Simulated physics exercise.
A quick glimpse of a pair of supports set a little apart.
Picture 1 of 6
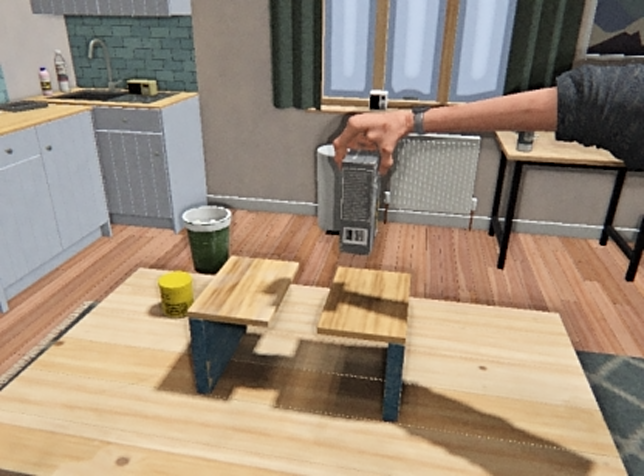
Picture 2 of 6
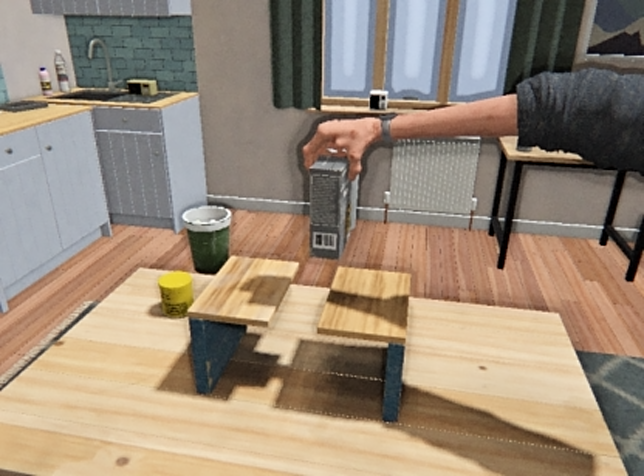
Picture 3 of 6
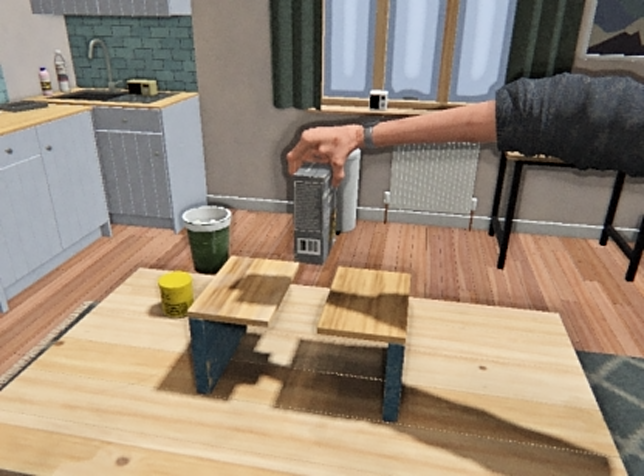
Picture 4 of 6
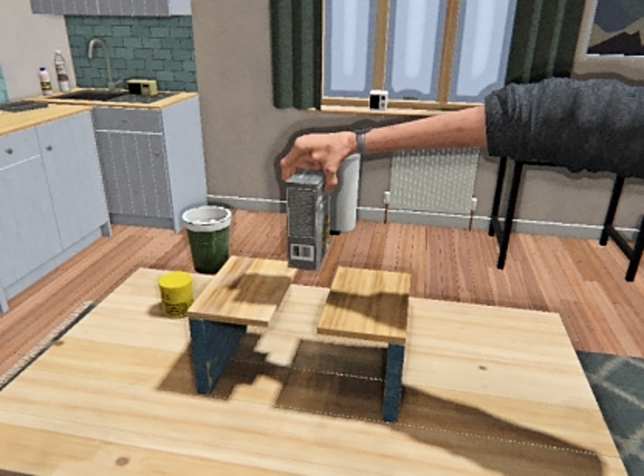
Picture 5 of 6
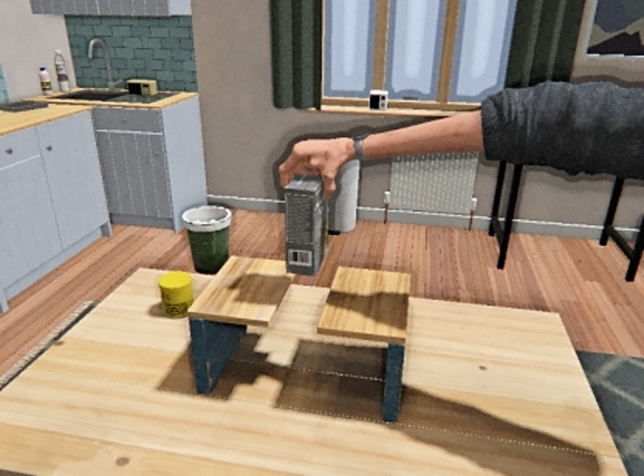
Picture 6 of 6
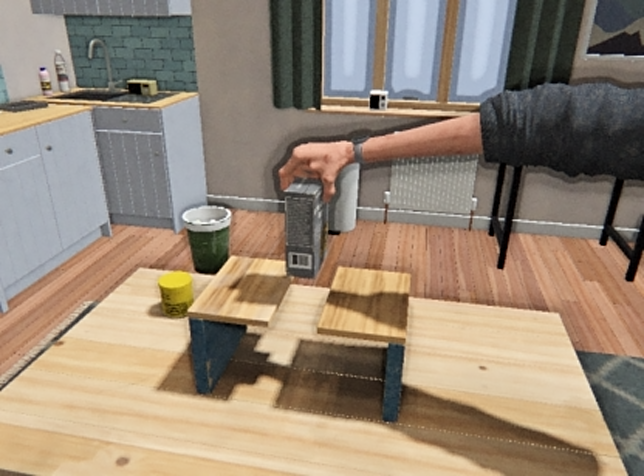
A hand held a grey packet above two small wooden-topped supports on a table, moved it left and slightly down, then kept it still over the gap between them, while a yellow tin sat nearby.
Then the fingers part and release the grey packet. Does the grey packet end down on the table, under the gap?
It gets to the bottom.
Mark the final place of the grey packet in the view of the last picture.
The object ends up somewhere near (308, 338).
Then, 0.30 s after the last picture, grey packet slid well along near (308, 312).
Then, 0.40 s after the last picture, grey packet slid well along near (308, 331).
At rest, moved from the start, grey packet; yellow tin in place. Seen from the same camera at the end, grey packet near (308, 338). The packet goes down the gap.
